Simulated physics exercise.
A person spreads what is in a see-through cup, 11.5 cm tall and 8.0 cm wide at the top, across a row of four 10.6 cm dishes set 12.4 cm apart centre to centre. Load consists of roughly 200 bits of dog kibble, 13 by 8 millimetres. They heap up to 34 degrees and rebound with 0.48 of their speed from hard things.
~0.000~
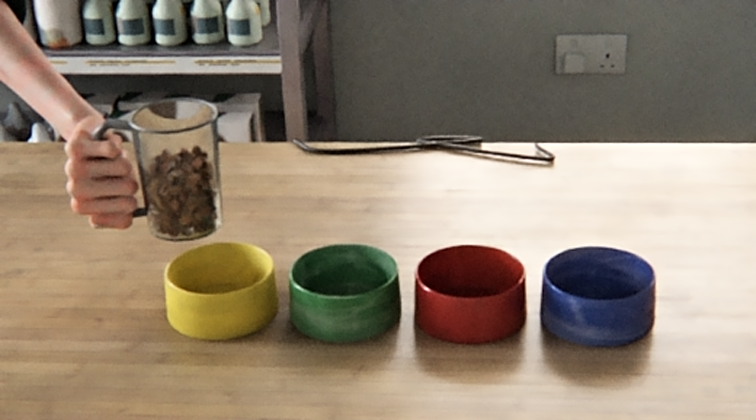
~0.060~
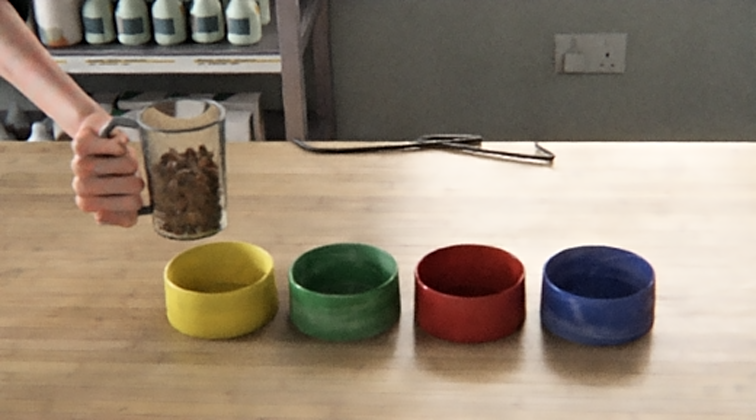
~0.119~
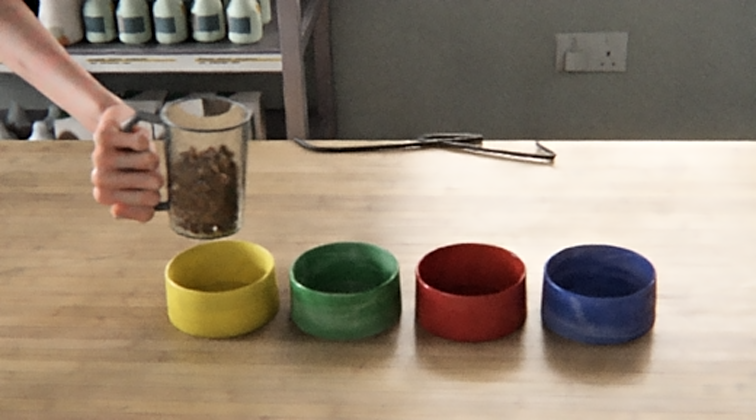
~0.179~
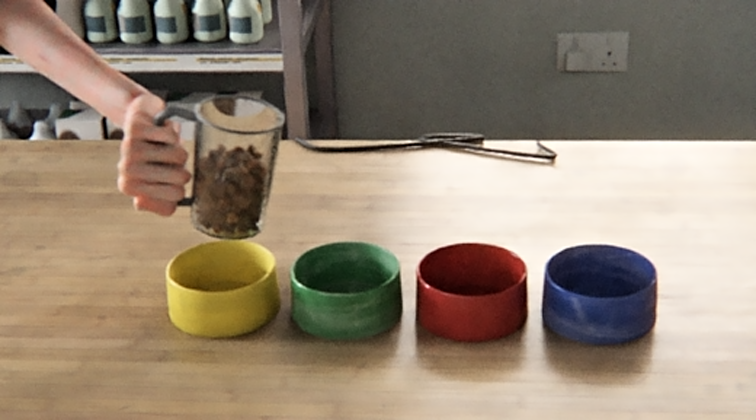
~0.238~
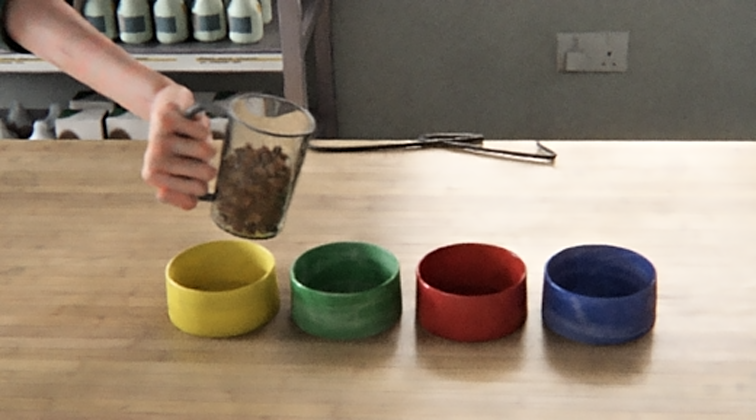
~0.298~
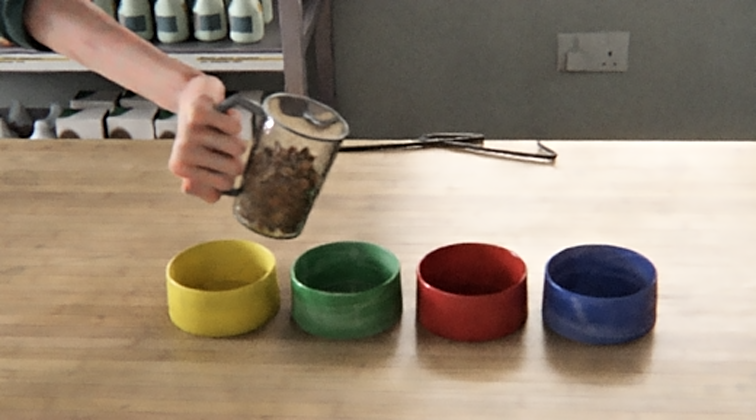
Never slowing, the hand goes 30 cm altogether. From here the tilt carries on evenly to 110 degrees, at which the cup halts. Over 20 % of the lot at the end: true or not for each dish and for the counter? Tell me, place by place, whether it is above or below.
Red: Below the mark; blue: Above the mark; green: Below the mark; yellow: Below the mark; counter: Below the mark.
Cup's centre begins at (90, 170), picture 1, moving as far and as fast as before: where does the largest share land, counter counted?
Red.
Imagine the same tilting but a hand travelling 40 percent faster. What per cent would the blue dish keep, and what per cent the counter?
Then: Blue 80; counter 0.
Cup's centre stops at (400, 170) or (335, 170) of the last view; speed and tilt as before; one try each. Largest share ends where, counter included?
First try: Red; second try: Counter.
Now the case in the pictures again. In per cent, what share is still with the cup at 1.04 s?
Around 100 in a hundred.
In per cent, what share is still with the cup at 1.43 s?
About 95 percent.
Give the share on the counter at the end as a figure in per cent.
0 %.
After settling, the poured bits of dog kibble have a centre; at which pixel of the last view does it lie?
Somewhere around (588, 296) in the final frame.
After 0.74 s, tilt 64 degrees; cup holds 100 %.
Then, at 1.04 s, tilt 93 degrees; cup holds 100 %.
After 1.43 s, tilt 110 degrees; cup holds 95 %, blue 5 %.
By 3.5 s all is still; red 0 %, blue 80 %, green 0 %, yellow 0 %, counter 0 %, cup 20 %.
